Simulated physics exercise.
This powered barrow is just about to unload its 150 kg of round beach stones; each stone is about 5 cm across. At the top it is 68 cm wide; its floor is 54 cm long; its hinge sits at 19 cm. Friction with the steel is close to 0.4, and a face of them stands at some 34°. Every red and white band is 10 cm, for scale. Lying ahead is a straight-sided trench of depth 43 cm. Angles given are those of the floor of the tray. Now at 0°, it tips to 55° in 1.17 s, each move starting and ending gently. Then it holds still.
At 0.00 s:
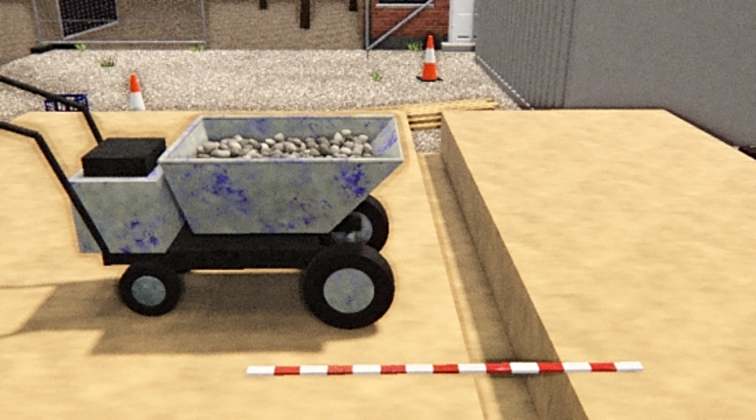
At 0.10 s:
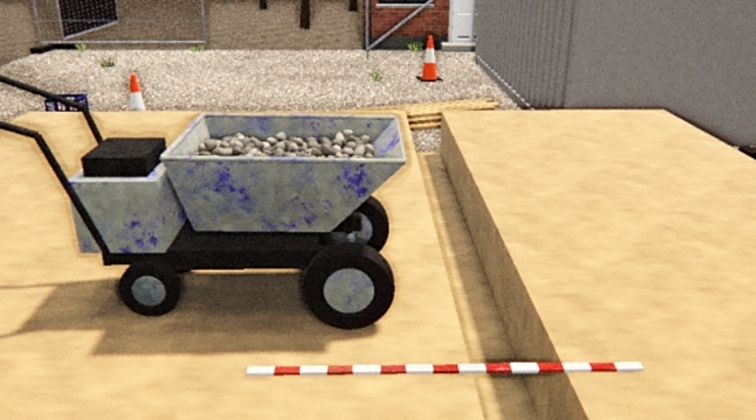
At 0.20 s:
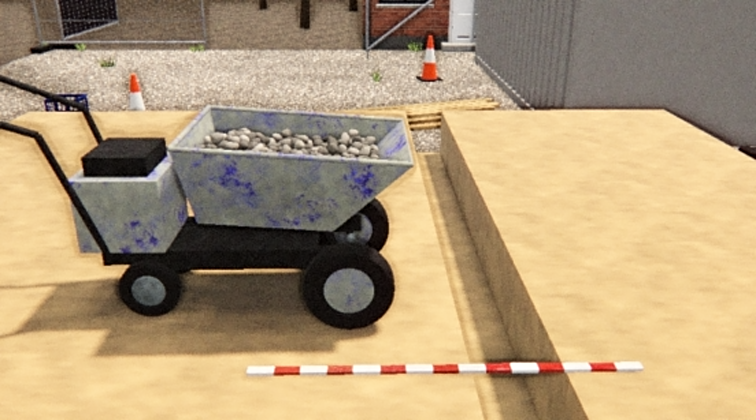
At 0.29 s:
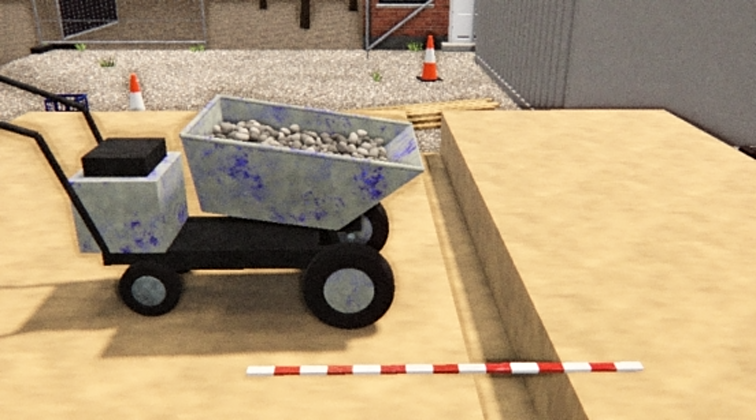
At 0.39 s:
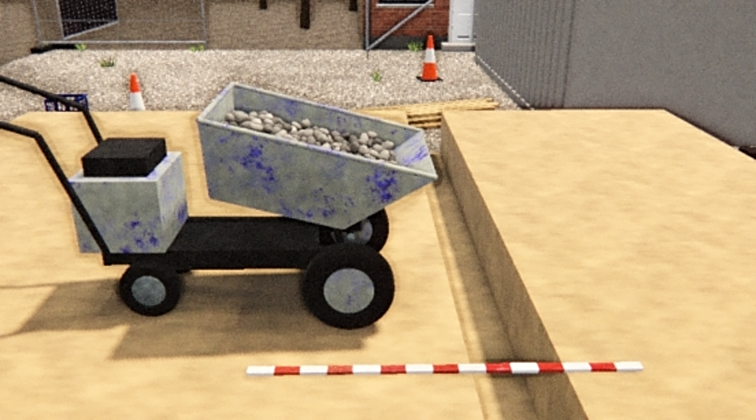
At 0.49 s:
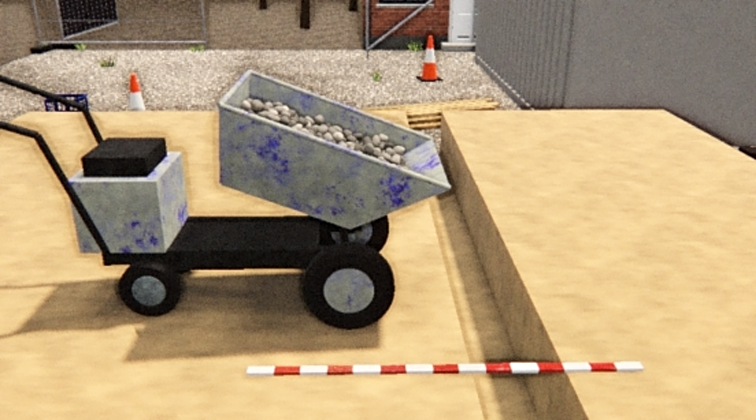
A grey, blue-flecked powered barrow loaded with rounded stones tilting its tray steadily toward the right beside a straight-sided trench.
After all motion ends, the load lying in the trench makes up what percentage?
It makes up about 56 per cent.
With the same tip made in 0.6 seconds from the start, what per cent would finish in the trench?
Trench share: Approx. 40%.
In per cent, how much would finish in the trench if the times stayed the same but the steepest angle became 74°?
Roughly 60%.
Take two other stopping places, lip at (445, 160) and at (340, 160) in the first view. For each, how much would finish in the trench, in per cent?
That gives roughly 30 per cent and roughly 75 per cent.
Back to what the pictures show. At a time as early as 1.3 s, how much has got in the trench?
15 per cent, give or take.
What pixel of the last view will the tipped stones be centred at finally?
Look at roughly (507, 348).
After 0.9 s the floor is at 47°; 100 % in the tray; the foremost stones are at (456, 209).
After 1.3 s the floor is at 55°; 85 % in the tray, 13 % in the trench, 1 % past the trench; the foremost stones are at (541, 272).
After 1.6 s the floor is at 55°; 52 % in the tray, 23 % in the trench, 25 % past the trench; the foremost stones are at (635, 280).
After 3.6 s the floor is at 55°; 16 % in the tray, 56 % in the trench, 28 % past the trench; the foremost stones are at (734, 266).
